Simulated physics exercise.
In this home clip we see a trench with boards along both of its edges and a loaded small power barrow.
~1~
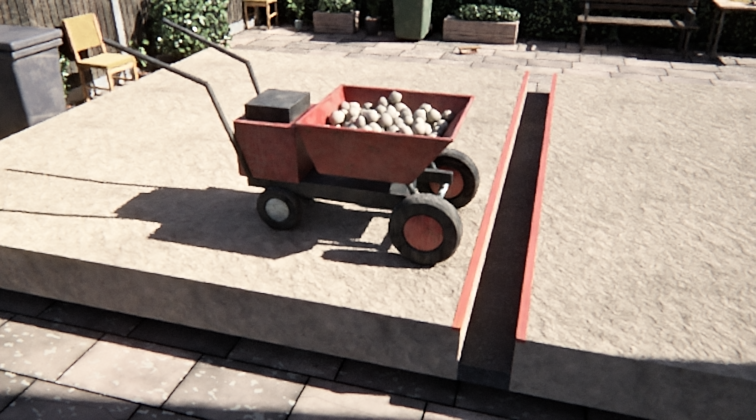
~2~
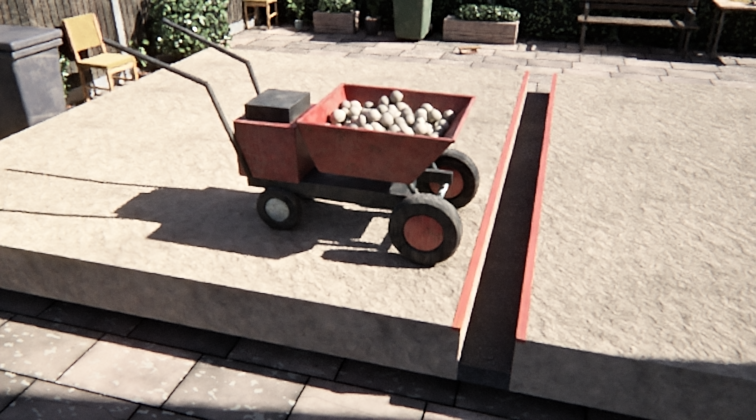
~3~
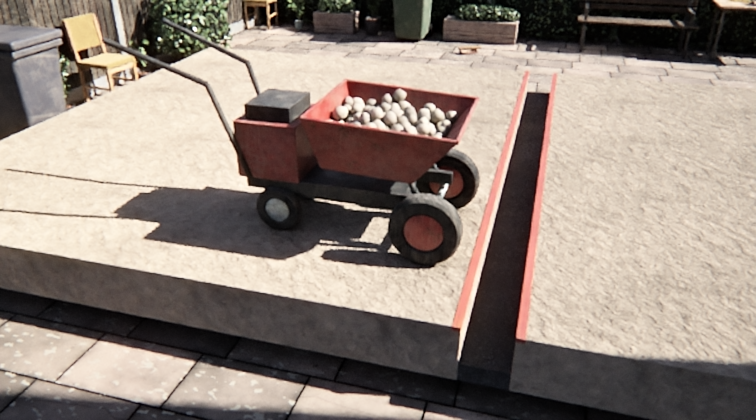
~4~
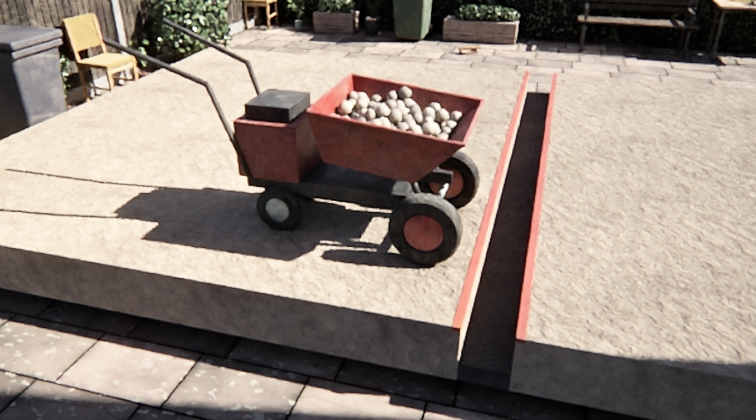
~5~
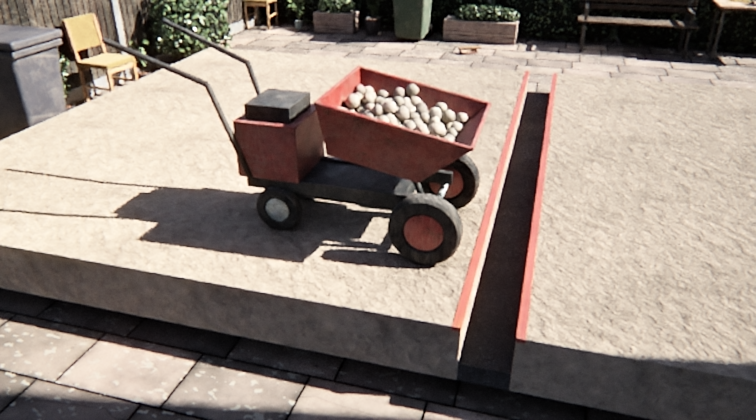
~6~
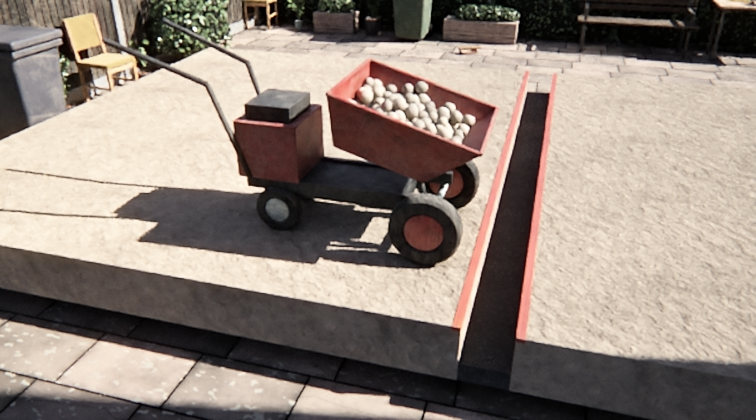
At the start, a small red power barrow loaded with pale, rounded stones stands on a raised sandy surface, its skip level beside a narrow trench edged with red boards. The skip then tilts gradually toward the trench on the right, its rear rising, while the wheels stay still.
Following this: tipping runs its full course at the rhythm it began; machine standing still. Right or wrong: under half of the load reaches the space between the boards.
Right.
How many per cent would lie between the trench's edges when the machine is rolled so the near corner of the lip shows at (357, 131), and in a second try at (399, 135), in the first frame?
First try: Some 70 %; second try: 80 %.
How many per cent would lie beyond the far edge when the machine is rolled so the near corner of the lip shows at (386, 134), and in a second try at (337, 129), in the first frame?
About 10 percent the first time, about 0 percent the second.
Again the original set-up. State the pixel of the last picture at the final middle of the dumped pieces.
About pixel (582, 249).
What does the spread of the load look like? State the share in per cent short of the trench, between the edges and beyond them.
Roughly, short 0 per cent, between 5 per cent and beyond 95 per cent.
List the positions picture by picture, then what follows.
Lip of the skip at (451, 141), level; top of the load at (389, 115), river pebbles; first edge of the trench at (466, 293); far edge at (525, 303), the trench under half as wide as the skip, and about as deep as wide, in the first picture.
Lip of the skip at (452, 141), level; top of the load at (380, 121), in the second picture.
Lip of the skip at (457, 143), tipped barely; top of the load at (383, 119), in the third picture.
Lip of the skip at (463, 145), tipped a little; top of the load at (388, 116), in the fourth picture.
Lip of the skip at (471, 149), tipped a little; top of the load at (385, 109), in the fifth picture.
Lip of the skip at (480, 155), tipped clearly; top of the load at (380, 104); first edge of the trench at (466, 293); far edge at (525, 303), in the sixth picture.
Soon after the last picture, skip tipped steeply; all in the skip.
A little later, skip tipped right over; most in the skip; about a quarter beyond it; a small part falling.
Later still, skip tipped right over; a small part in the skip; a stray few in or heaped over the trench; nearly all beyond it.
At rest, skip tipped right over; a stray few in the skip; a small part in or heaped over the trench; nearly all beyond it.
